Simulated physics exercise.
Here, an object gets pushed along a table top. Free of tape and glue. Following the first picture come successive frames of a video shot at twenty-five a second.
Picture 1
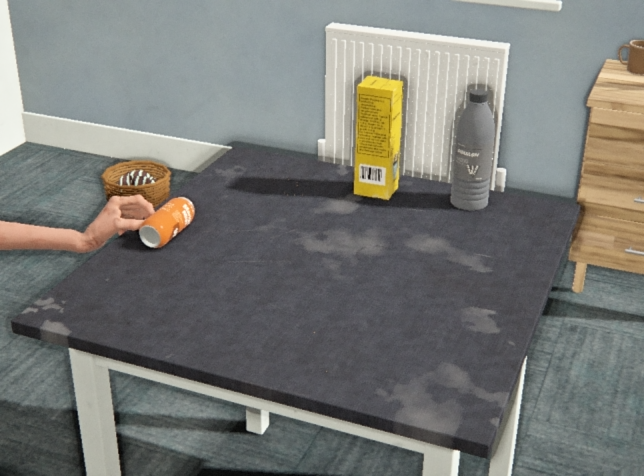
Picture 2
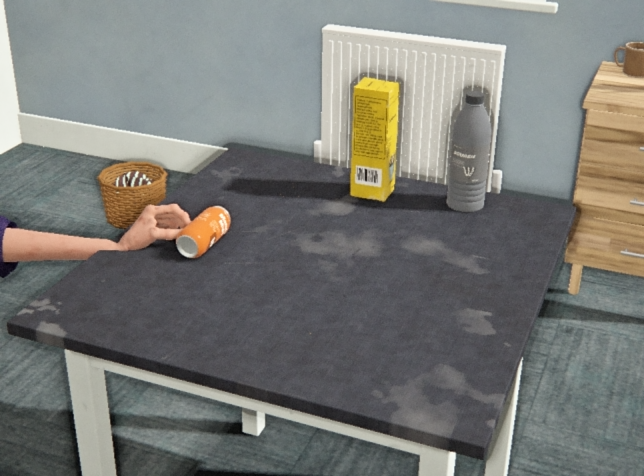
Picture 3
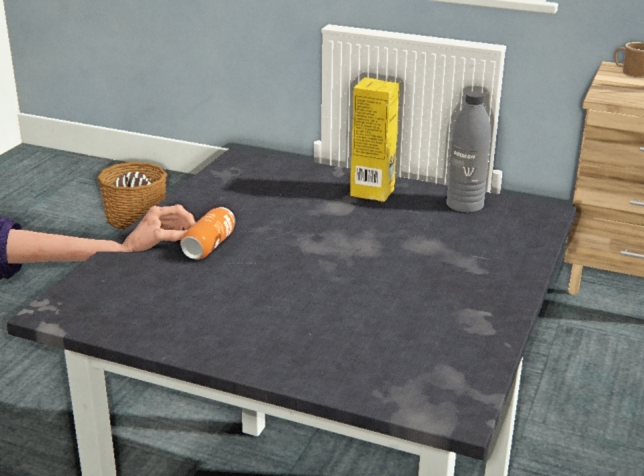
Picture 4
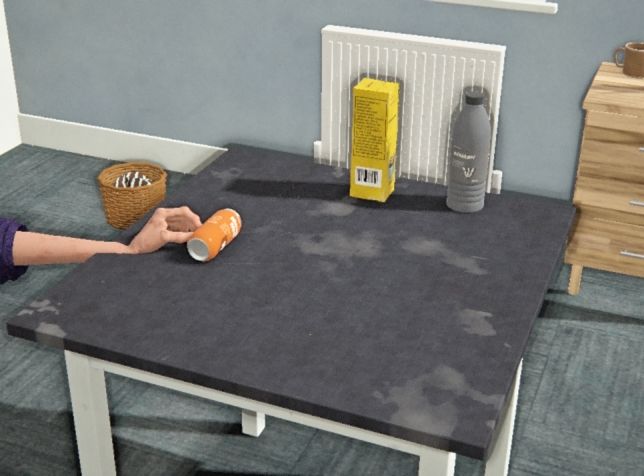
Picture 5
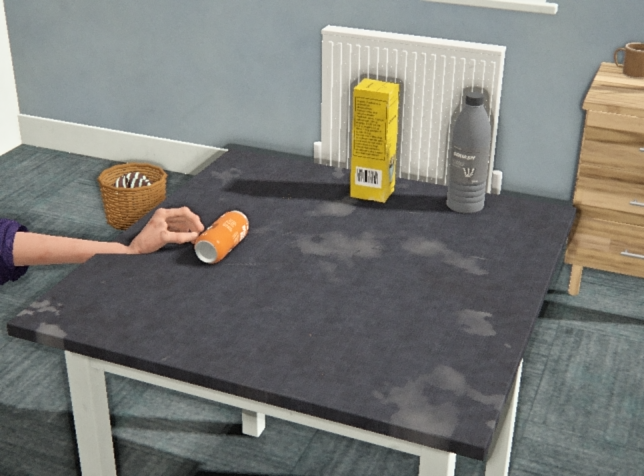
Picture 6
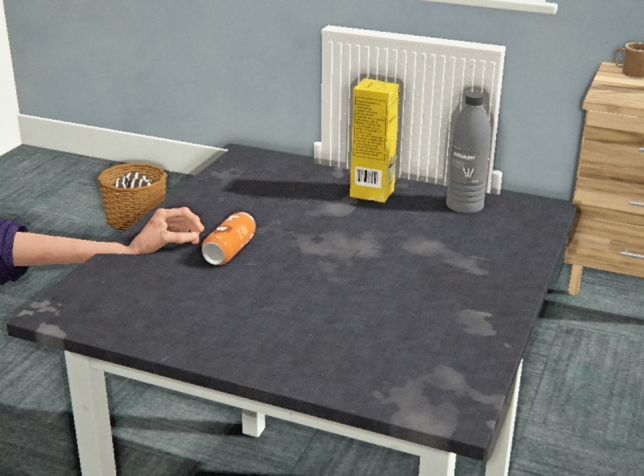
On a dark table in front of a white radiator, a hand nudged an orange can lying on its side a short way to the right, while the yellow carton and grey bottle stayed put.
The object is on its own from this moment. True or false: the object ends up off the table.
False.
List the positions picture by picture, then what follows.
Under the hand; orange can (167, 222), in the first frame.
Under the hand; orange can (204, 232), in the second frame.
Under the hand; orange can (208, 233), in the third frame.
Orange can (215, 235), in the fourth frame.
Orange can (222, 237) displaced a little, in the fifth frame.
Orange can (229, 238) displaced a little, in the sixth frame.
Then, 0.20 s past the last view, orange can displaced well along near (260, 245).
Then, 0.50 s past the last view, orange can displaced well along near (293, 251).
Finally, moved from the start, orange can. Final places as the last picture's camera would see them, orange can near (312, 255).
